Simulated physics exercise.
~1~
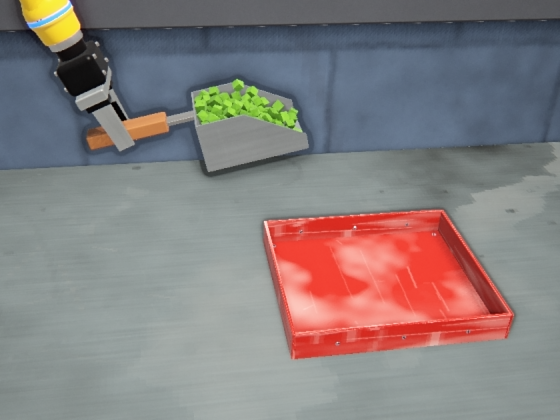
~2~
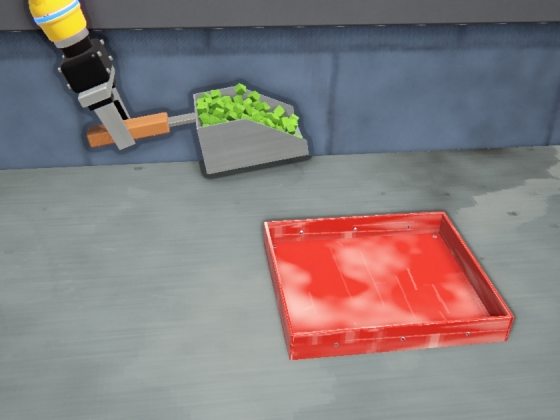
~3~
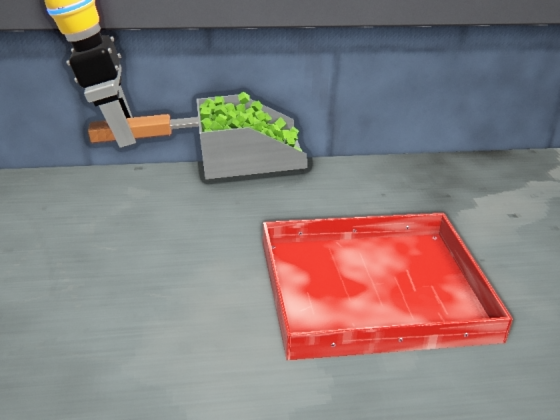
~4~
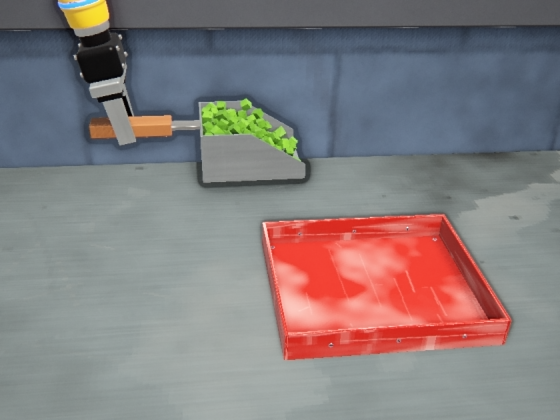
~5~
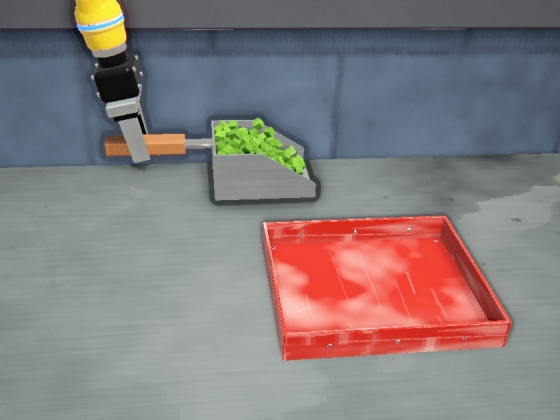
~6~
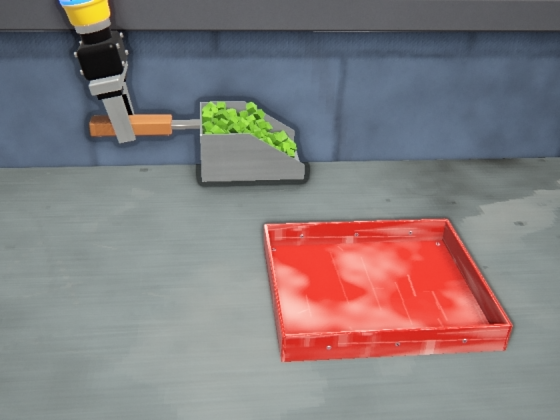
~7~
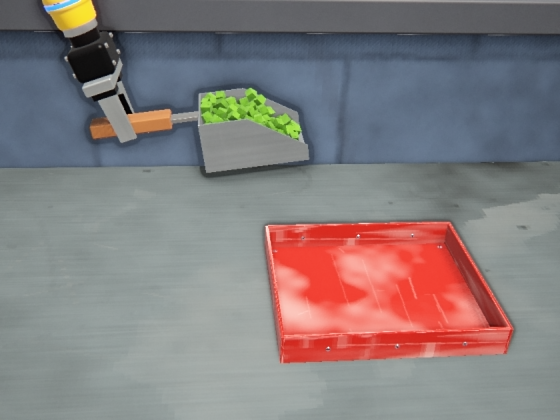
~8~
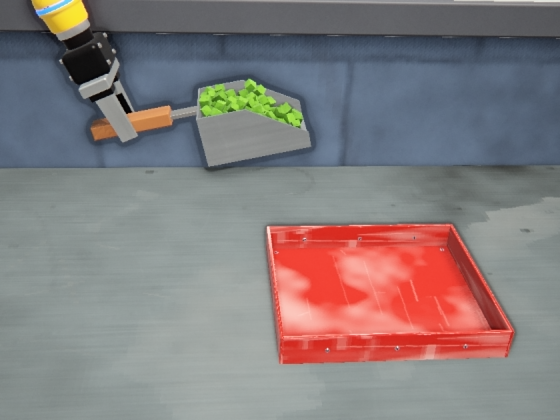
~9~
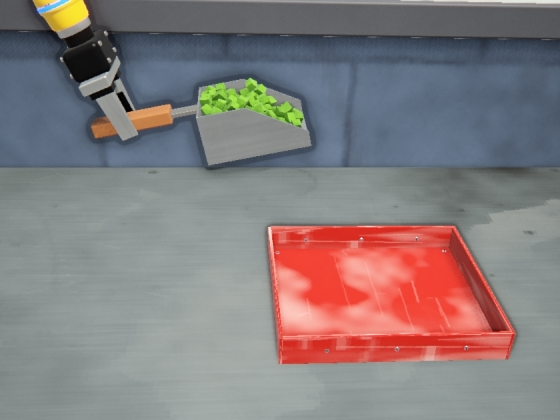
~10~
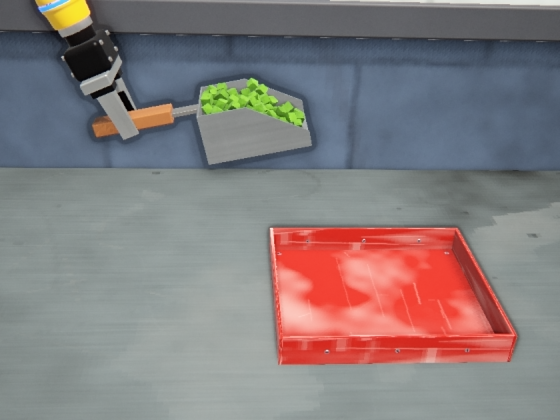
Robot arm lowering and levelling a scoop of green cubes, then raising and tilting it back, leaving the red tray empty.
